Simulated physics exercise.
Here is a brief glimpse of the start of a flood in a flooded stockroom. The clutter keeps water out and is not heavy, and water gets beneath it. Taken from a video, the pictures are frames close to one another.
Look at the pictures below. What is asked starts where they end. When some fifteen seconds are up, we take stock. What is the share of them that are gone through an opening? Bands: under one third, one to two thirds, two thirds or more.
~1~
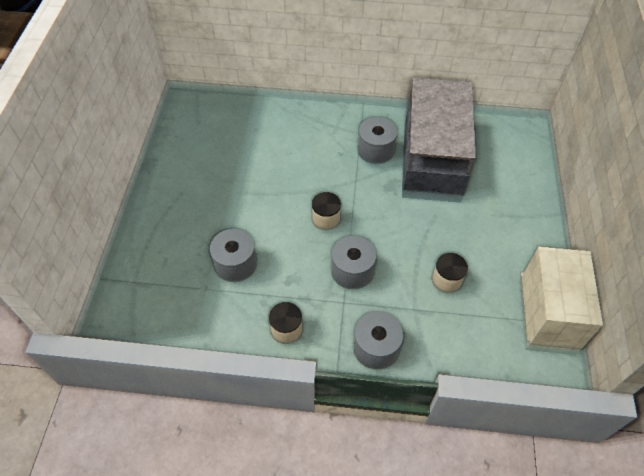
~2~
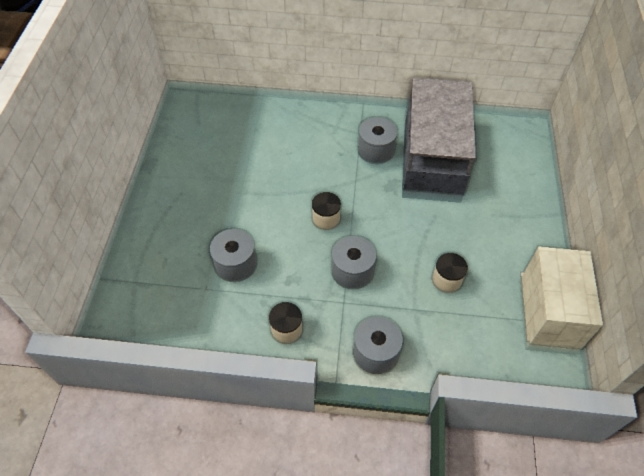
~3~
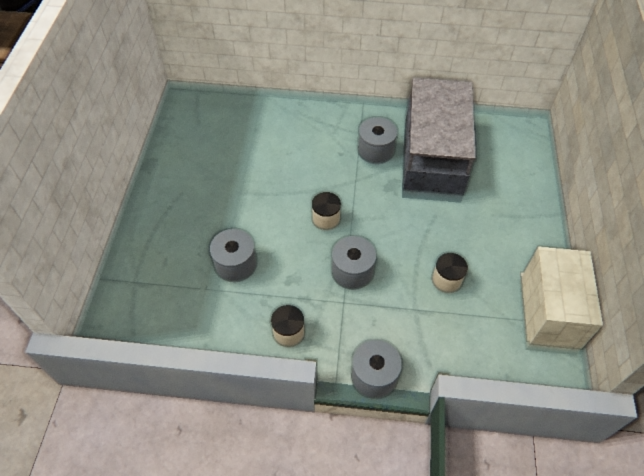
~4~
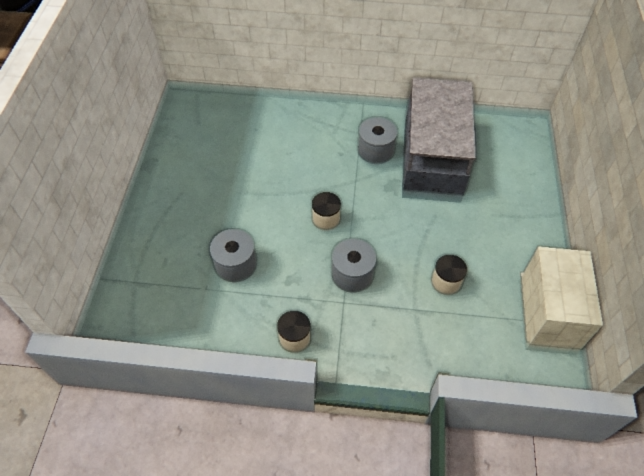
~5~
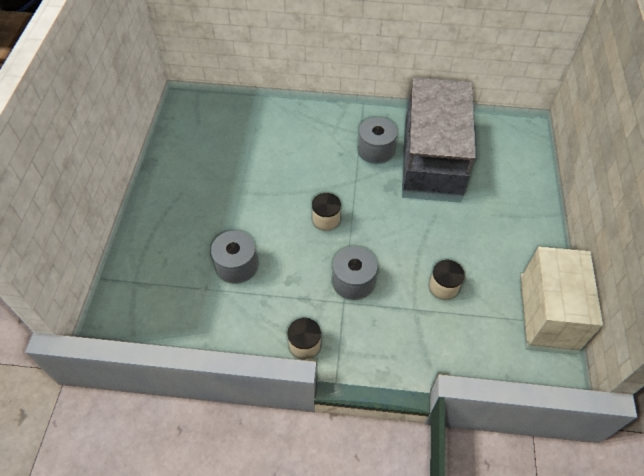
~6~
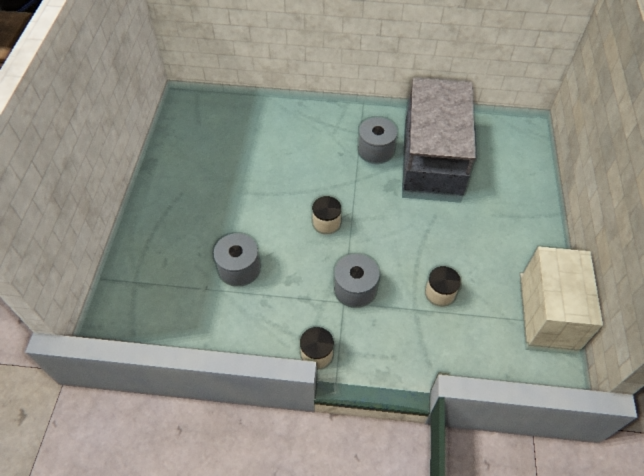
Two thirds or more.
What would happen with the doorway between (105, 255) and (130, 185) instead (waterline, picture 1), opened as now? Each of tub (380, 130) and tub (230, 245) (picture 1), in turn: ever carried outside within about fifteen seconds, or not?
Well, the first one never leaves, but the second one leaves.
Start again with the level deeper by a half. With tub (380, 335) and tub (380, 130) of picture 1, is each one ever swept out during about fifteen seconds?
The first one is lost through the opening and the second is never lost.
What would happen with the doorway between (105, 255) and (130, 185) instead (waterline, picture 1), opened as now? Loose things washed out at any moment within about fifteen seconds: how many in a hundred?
Estimate: Around 10 per cent.
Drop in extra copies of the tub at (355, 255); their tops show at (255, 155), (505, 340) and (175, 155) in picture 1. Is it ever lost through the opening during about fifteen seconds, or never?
The three, in sequence: Remains behind, departs and remains behind.
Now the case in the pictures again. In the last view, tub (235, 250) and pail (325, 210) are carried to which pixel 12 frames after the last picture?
The first top is close to (292, 302) and the second close to (354, 270).
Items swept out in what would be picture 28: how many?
5.
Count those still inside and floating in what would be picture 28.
The tally stands at 2.
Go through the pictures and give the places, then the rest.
The first frame shows a pail at (285, 317), afloat; a tub at (354, 254) floats; 0 of 7 have shifted.
The second frame shows a pail at (285, 317), afloat; a tub at (354, 254), afloat; 0 of 7 have shifted.
The third frame shows a pail at (288, 320), afloat, close to its start; a tub at (354, 254), afloat; 1 of 7 have shifted.
The fourth frame shows a pail at (294, 325) floats, close to its start; a tub at (354, 257), afloat; 2 of 7 have shifted.
The fifth frame shows a pail at (304, 333), afloat, close to its start; a tub at (355, 265), afloat, close to its start; 4 of 7 have shifted.
The sixth frame shows a pail at (317, 342), afloat, a stride from its start; a tub at (357, 273) floats, close to its start; 5 of 7 have shifted.
A moment on, 2 of 7 are out; 5 afloat.
Next, 4 of 7 are out; 3 afloat.
Later, 5 of 7 are out; 2 afloat.
In the end, 6 of 7 are out; 1 afloat.
